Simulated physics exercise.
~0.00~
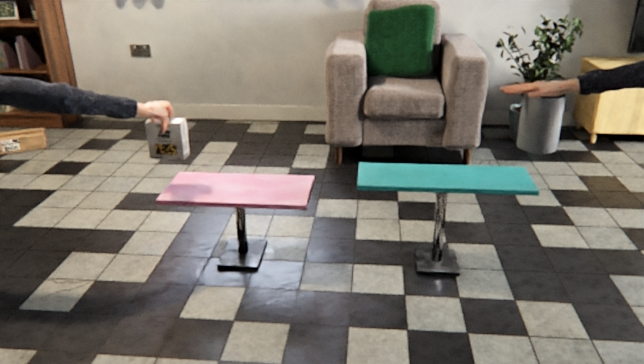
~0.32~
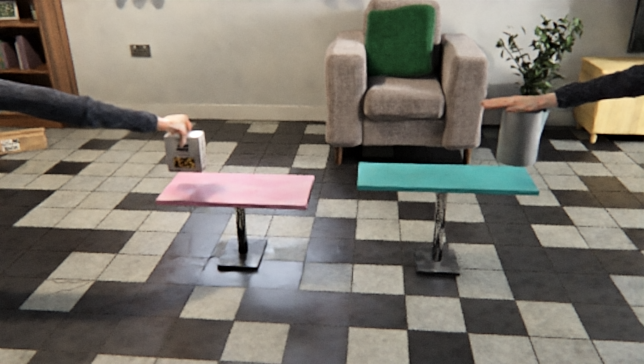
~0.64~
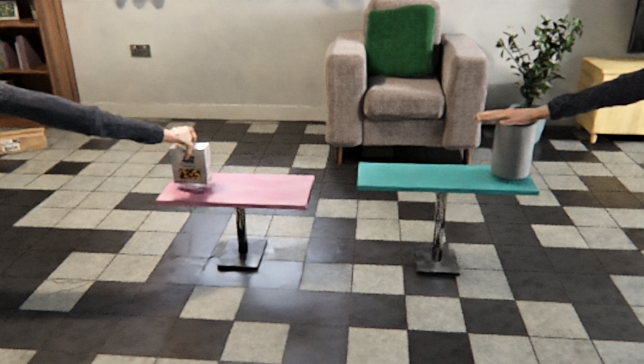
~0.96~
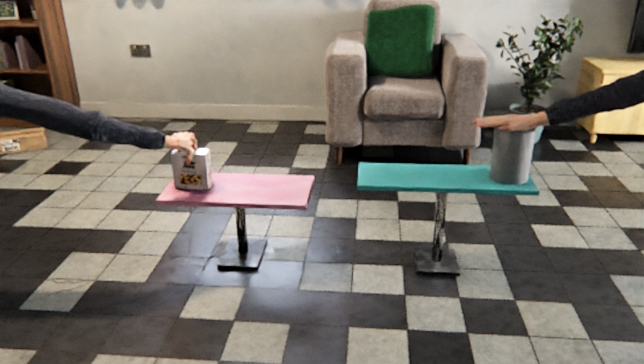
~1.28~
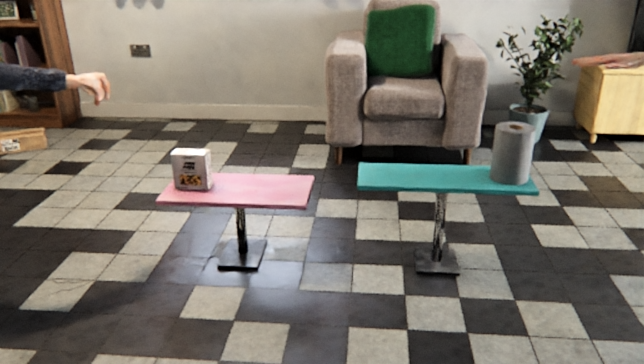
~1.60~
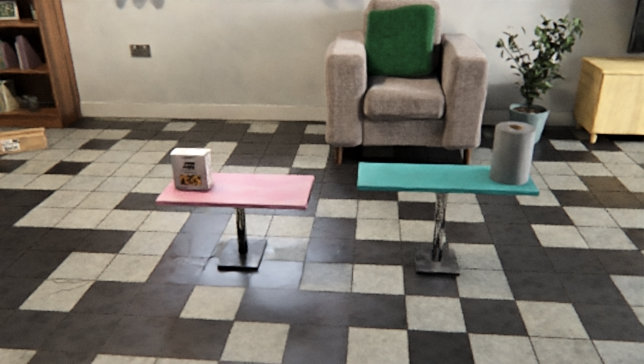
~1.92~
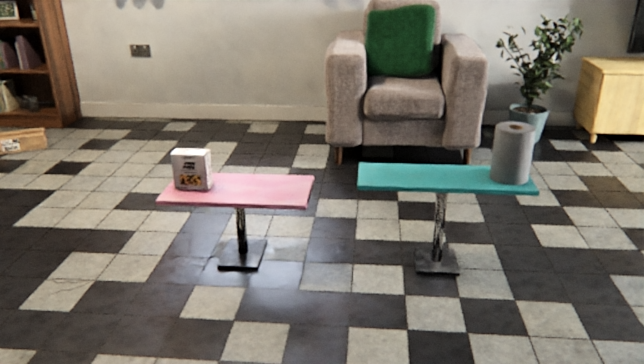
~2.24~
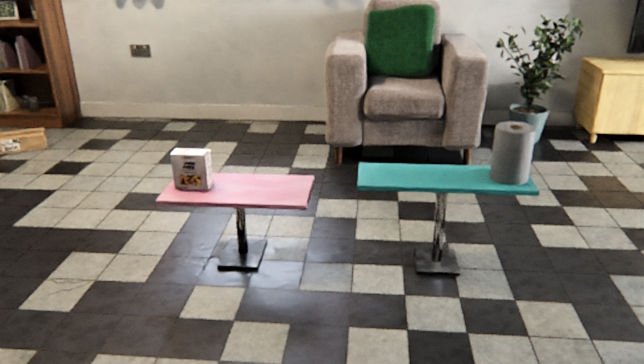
In a room with a checkered tile floor and a grey armchair, two hands lowered a small packet onto the left end of a pink side table and a grey roll onto the right end of a turquoise one, then withdrew, and both tables stayed level.
